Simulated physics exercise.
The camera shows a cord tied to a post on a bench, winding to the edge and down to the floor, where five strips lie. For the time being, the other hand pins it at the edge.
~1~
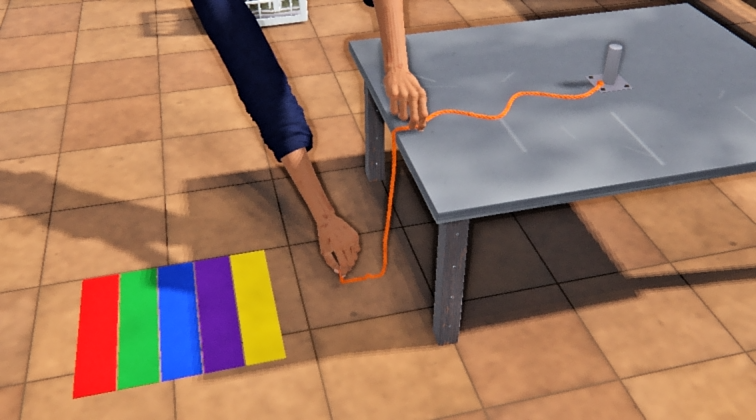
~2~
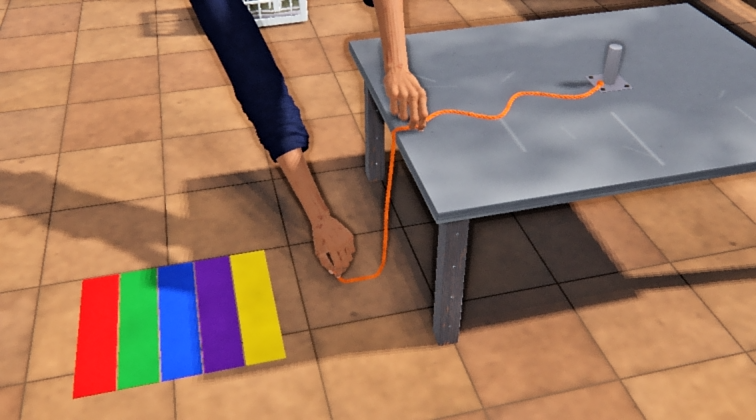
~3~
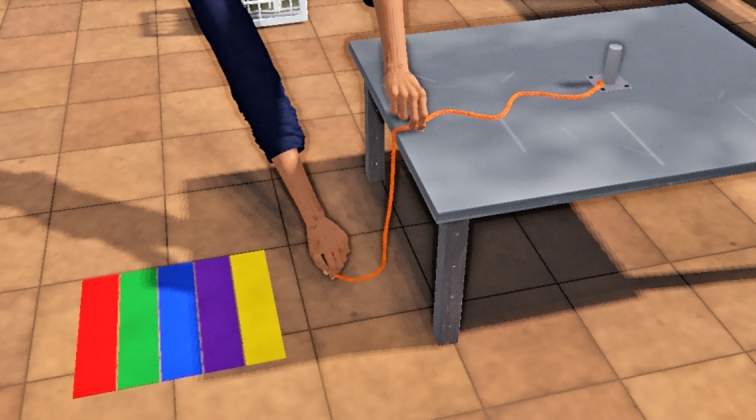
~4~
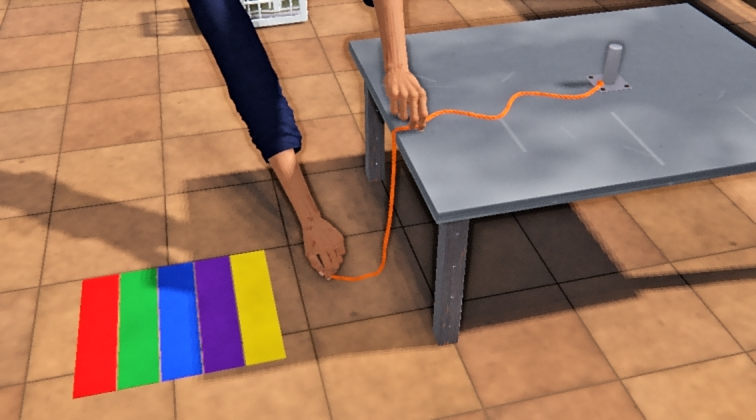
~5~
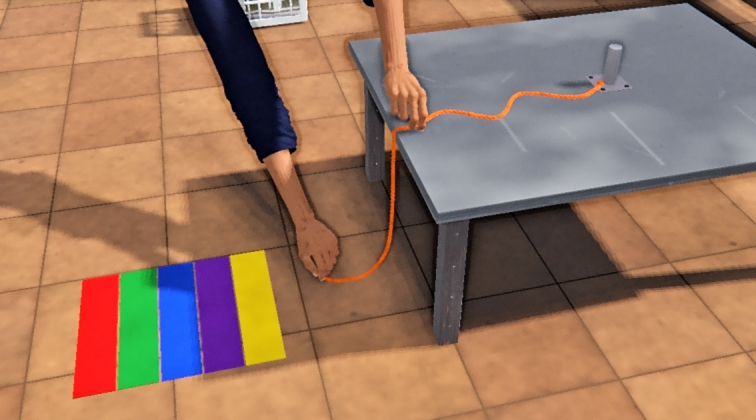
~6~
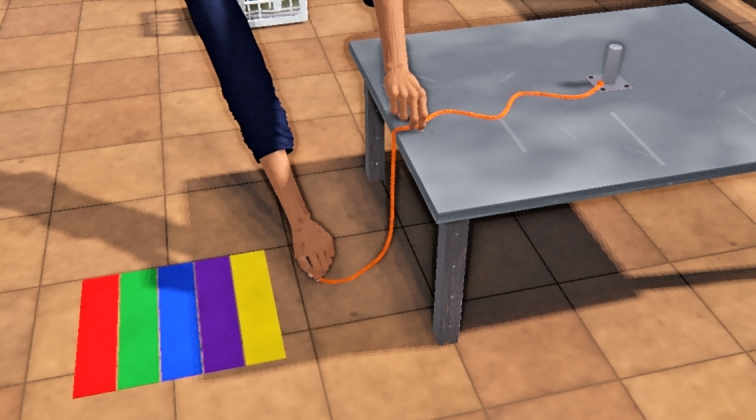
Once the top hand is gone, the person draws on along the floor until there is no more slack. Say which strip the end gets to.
It gets to the blue strip.
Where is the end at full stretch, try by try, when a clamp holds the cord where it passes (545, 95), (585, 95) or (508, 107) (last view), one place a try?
(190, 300), (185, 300), (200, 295).
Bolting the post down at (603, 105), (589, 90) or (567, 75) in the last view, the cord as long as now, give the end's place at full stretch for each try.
Places per try: (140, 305); (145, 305); (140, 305).
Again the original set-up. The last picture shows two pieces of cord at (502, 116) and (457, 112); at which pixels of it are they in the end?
(470, 111), then (428, 120).
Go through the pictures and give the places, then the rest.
In the first picture, end (341, 272); yellow (262, 339); purple (222, 347); blue (180, 355); green (138, 363); red (95, 371).
In the second picture, end (335, 273); cord through (581, 97) (512, 99) (457, 112) (394, 138) (387, 203) (383, 262).
In the third picture, end (330, 274).
In the fourth picture, end (326, 274); cord through (581, 97) (512, 99) (457, 112) (394, 138) (391, 202) (384, 262).
In the fifth picture, end (319, 275).
In the sixth picture, end (315, 276); cord through (581, 97) (512, 99) (457, 112) (394, 138) (392, 202) (374, 263).
Early on, end near (241, 289); over yellow.
Midway, end near (201, 296); over purple.
At the end of the slack, end near (177, 300); over blue. It halts on the blue strip.
